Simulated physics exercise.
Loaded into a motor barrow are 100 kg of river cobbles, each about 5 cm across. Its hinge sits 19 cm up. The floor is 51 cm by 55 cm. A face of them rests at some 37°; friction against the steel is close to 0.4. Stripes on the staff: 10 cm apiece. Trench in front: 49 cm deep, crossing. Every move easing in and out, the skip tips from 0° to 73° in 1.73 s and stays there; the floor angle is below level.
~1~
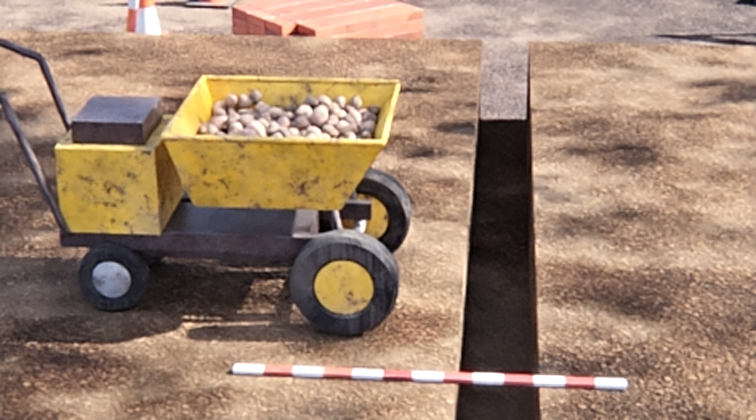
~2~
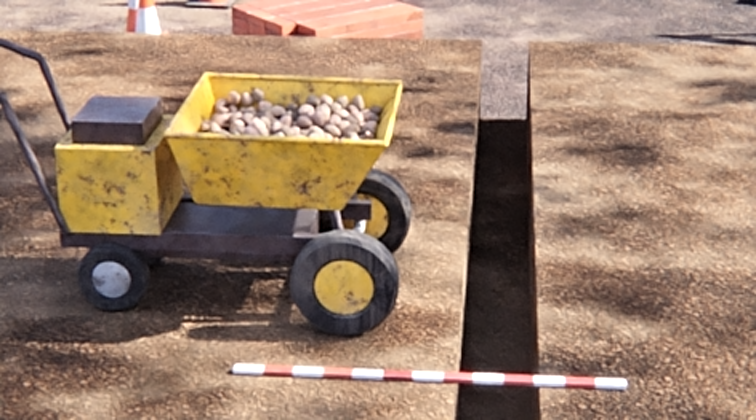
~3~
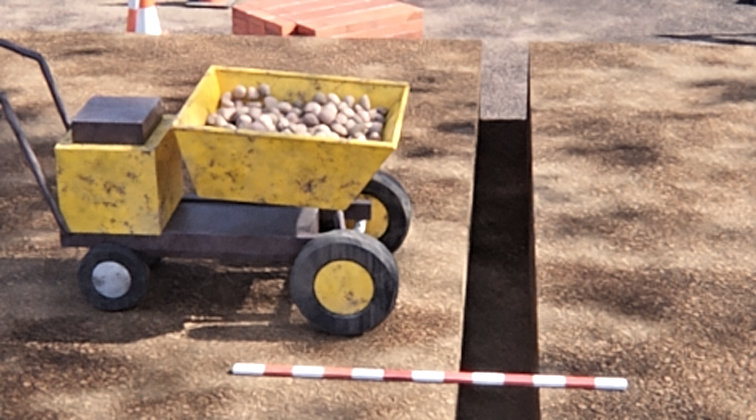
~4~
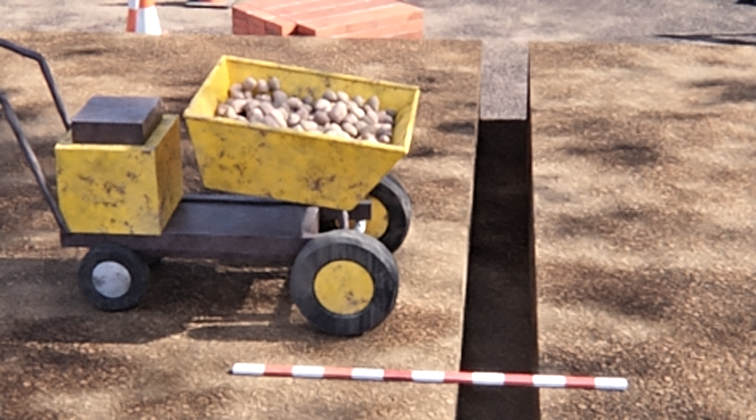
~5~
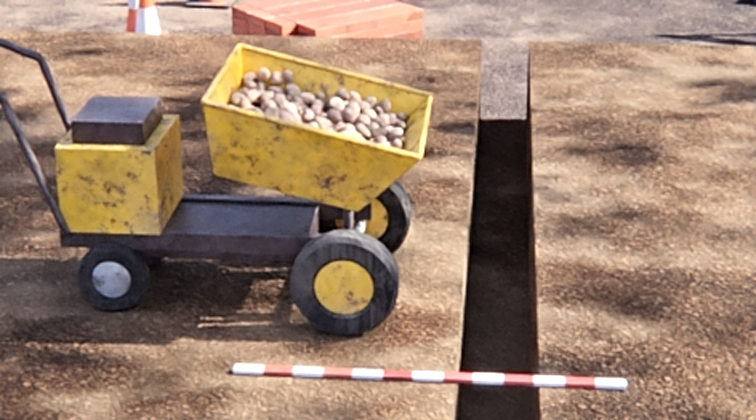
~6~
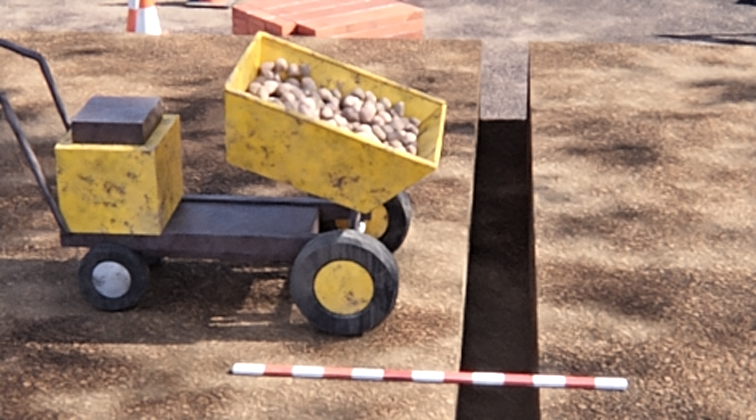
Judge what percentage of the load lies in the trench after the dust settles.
About 59 %.
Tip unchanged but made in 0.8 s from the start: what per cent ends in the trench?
That works out at about 40 in a hundred.
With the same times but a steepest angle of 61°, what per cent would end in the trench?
I'd guess some 30 in a hundred.
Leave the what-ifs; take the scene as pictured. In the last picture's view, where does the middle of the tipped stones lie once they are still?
The tipped stones centre close to (521, 389).
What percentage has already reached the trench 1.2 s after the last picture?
Some 10 per cent.
Then, 0.7 s after the last picture the floor is at 62°, 100 % in the skip; the foremost stones are at (504, 220).
Then, 1.2 s after the last picture the floor is at 73°, 62 % in the skip, 12 % in the trench, 26 % past the trench; the foremost stones are at (634, 294).
Then, 1.6 s after the last picture the floor is at 73°, 34 % in the skip, 26 % in the trench, 40 % past the trench; the foremost stones are at (698, 285).
Then, 3.5 s after the last picture the floor is at 73°, 0 % in the skip, 59 % in the trench, 41 % past the trench; the foremost stones are at (723, 296).
